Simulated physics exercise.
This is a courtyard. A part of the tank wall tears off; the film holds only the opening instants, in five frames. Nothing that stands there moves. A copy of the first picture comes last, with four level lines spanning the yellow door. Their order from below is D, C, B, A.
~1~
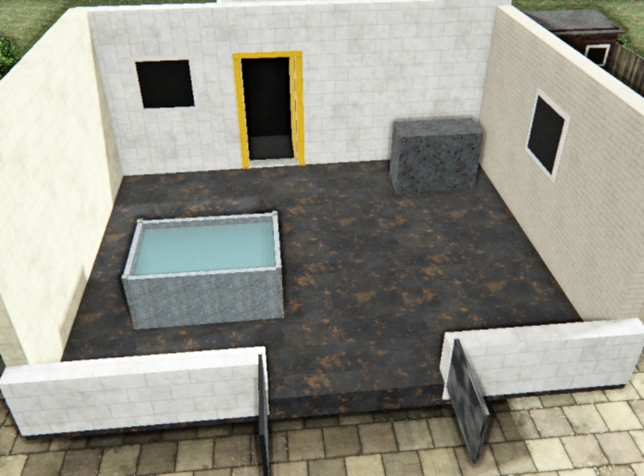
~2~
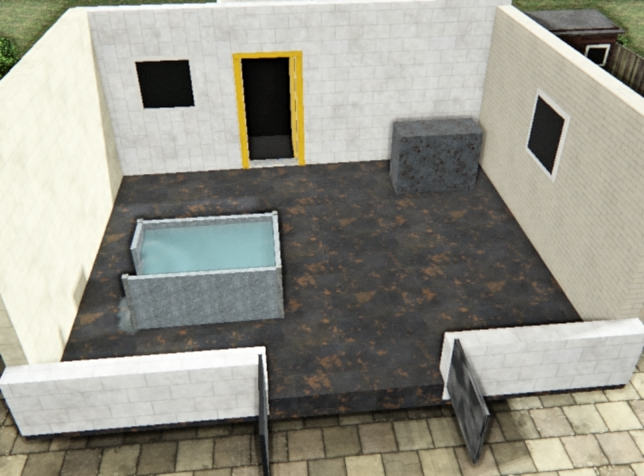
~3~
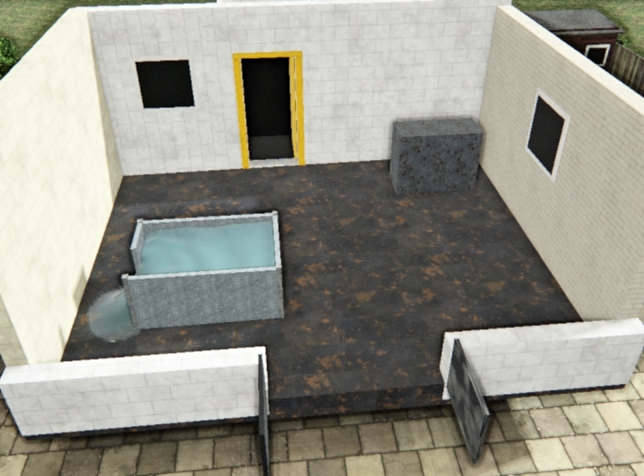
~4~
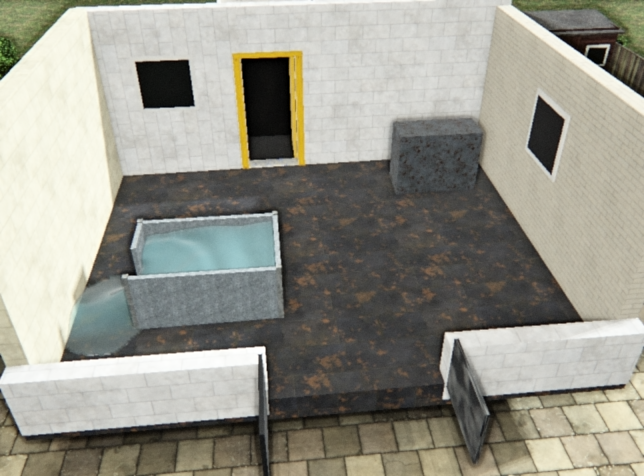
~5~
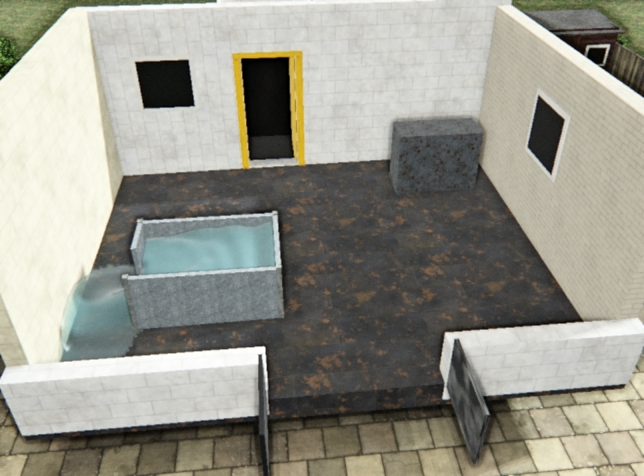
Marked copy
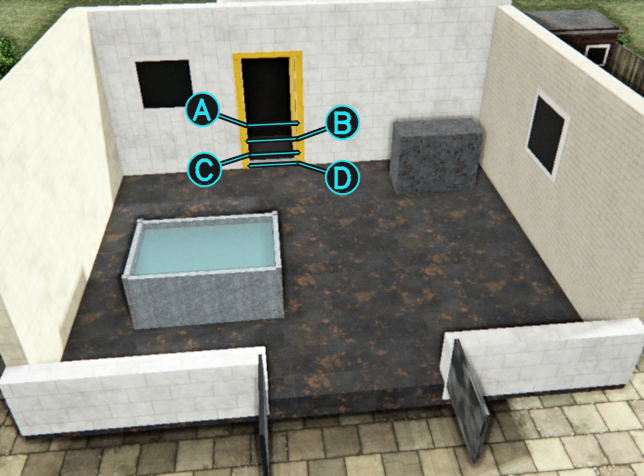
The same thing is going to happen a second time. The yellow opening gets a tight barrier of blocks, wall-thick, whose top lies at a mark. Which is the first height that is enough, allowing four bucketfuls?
Line D just does it.
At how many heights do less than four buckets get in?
All four.
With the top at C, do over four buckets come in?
No.
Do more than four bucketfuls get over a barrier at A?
No, that is safe.
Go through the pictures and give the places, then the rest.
In the first picture, water in the tank at rest, its middle at (206, 249); foot of the yellow doorway at (274, 166); open gate at (356, 336).
In the second picture, water covers 1 % of the ground, its front hidden from here.
In the third picture, front seen at (98, 305), 2 % of the ground wet.
In the fourth picture, front seen at (84, 291), 3 % of the ground wet.
In the fifth picture, front seen at (91, 272), 5 % of the ground wet.
On the marked copy, A at (272, 124); B at (272, 140); C at (273, 153); D at (274, 164); from the bottom up D, C, B, A.
Choosing A, nothing gets over.
Choosing B, nothing gets over.
Choosing C, nothing gets over.
Choosing D, a splash gets over, under a bucket.
